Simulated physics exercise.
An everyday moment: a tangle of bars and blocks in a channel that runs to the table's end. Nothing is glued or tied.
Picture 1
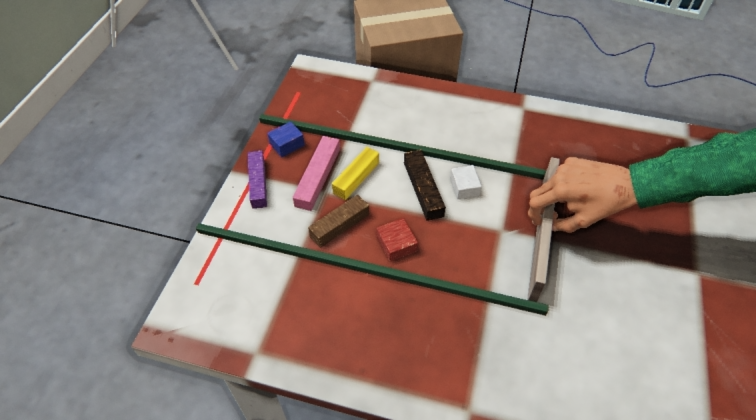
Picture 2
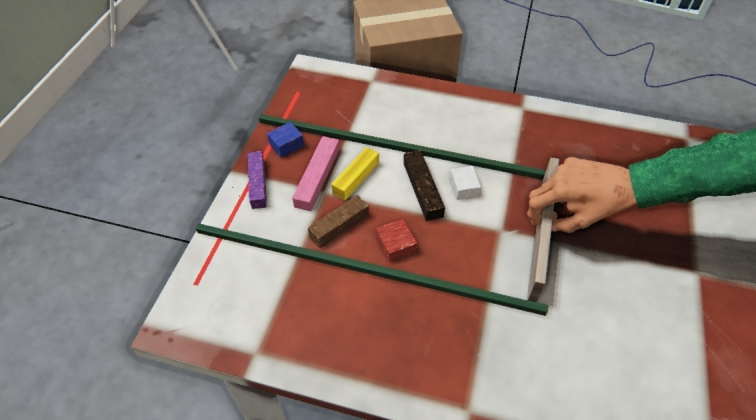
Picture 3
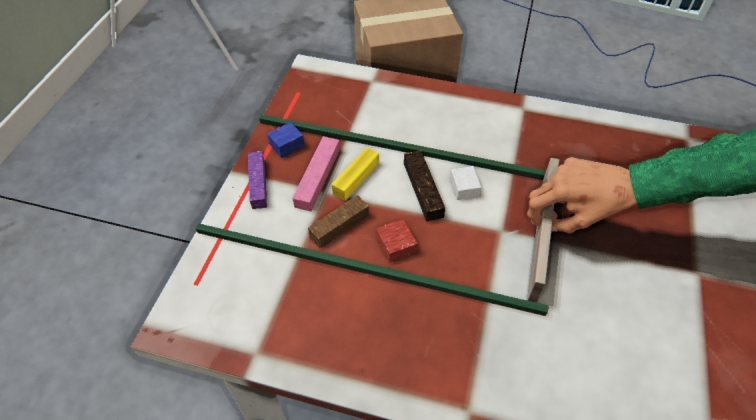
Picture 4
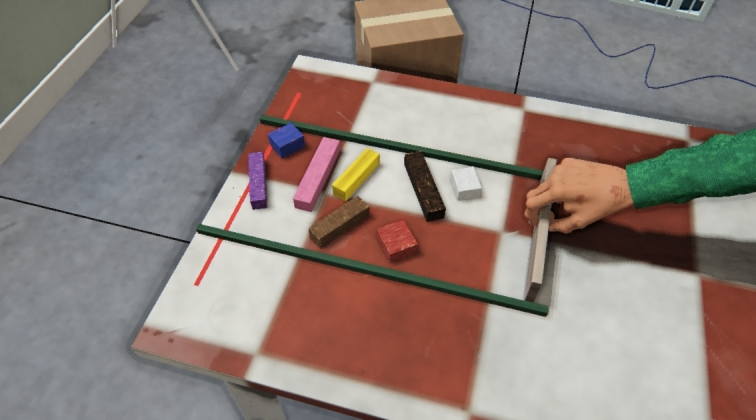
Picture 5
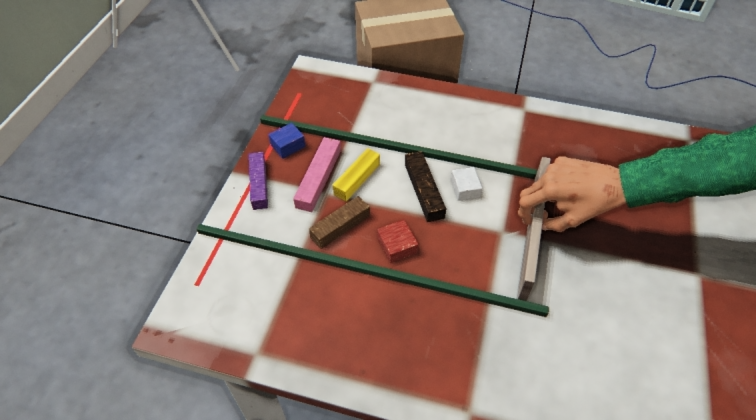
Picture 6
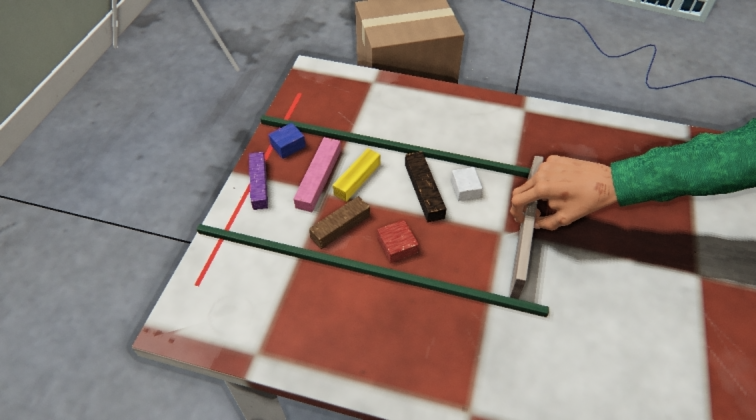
At first, a hand in a green sleeve holds an upright board across the right end of a channel between two green rails, with colourful bars and blocks scattered inside on a checkered table. The hand then slides the board slightly left, while the pieces stay where they lie.
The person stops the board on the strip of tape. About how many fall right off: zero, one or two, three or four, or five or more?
Outcome: The number that fall off is five or more.
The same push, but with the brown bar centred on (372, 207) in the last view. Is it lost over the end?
Then it goes over.
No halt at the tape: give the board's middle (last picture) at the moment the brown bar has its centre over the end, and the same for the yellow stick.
At (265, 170) for the brown bar; at (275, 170) for the yellow stick.
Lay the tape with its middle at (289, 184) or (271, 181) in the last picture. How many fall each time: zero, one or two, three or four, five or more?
Taking them in turn, three to four; either three or four.
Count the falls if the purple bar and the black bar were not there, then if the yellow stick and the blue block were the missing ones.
It would be 4 and 3.
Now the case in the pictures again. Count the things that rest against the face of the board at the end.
3 of them.
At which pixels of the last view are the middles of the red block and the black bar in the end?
About (226, 197), and the other about (238, 155).
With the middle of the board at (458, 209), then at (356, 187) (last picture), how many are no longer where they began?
First 1, then 7.
Soon after, none off yet; purple bar at rest near (258, 180); blue block at rest near (287, 141); pink bar at rest near (318, 174).
Then, none off yet; purple bar at rest near (258, 180); blue block moving near (281, 140); pink bar moved a little near (302, 172).
Further on, one off so far; purple bar tipped a little near (218, 175); blue block falling near (233, 214); pink bar moved about its own width near (238, 161).
At rest, the number that fall off is five or more; fallen, brown bar, yellow stick, pink bar, blue block and purple bar.
